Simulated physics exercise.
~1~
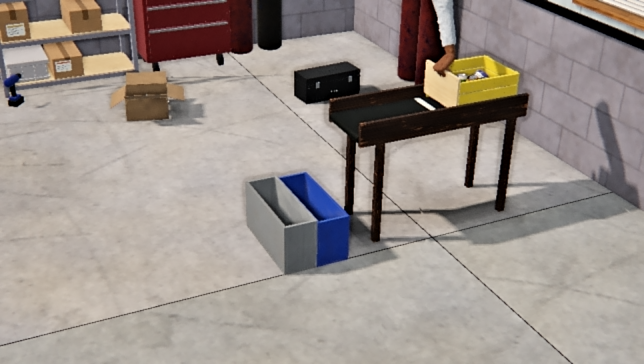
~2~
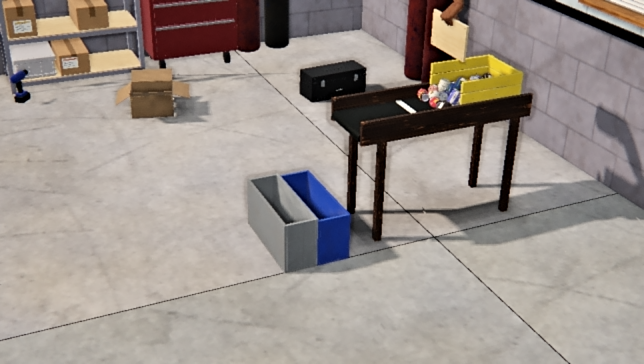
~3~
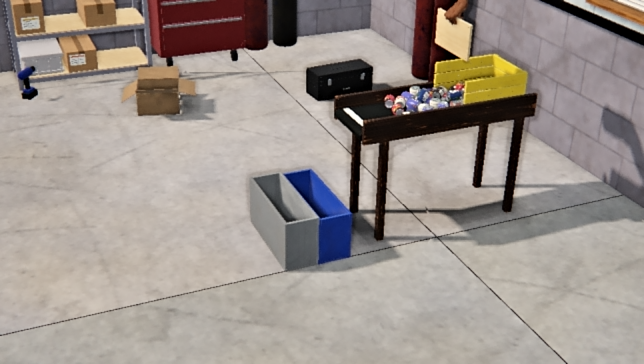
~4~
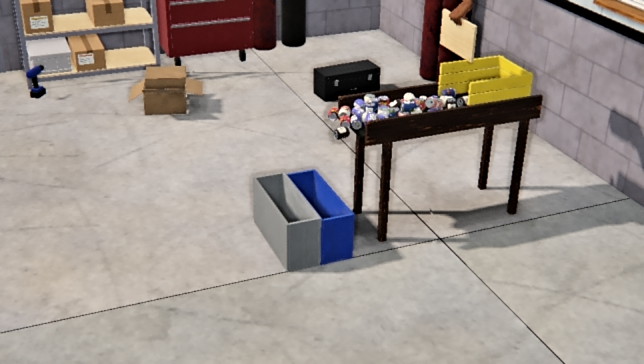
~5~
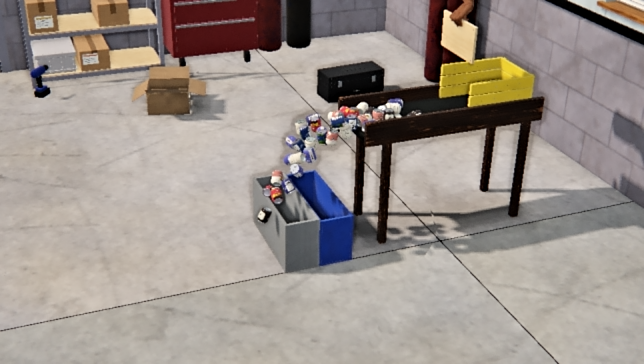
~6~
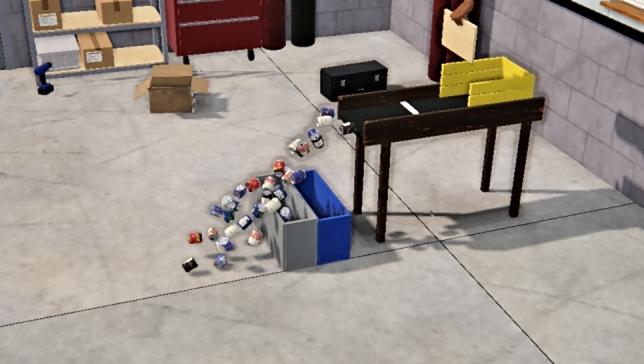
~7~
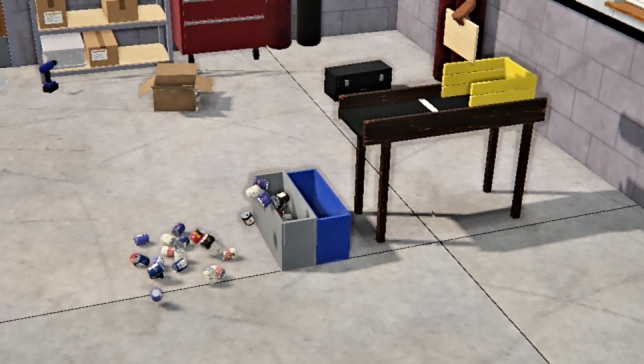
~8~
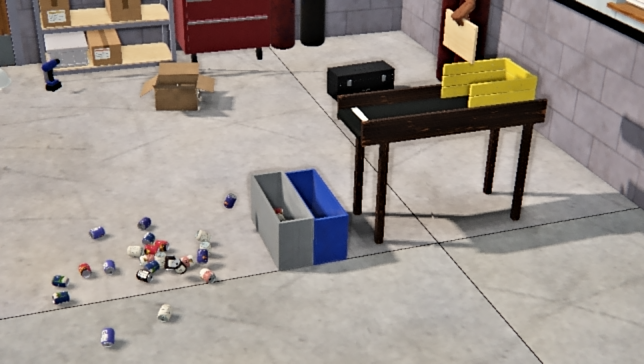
In a garage, a hand held up a panel pulled from a yellow pen as a belt carried a heap of little cans leftward and off its end, over the blue tub; some dropped into the grey bin, but most ended up scattered on the floor beyond it.
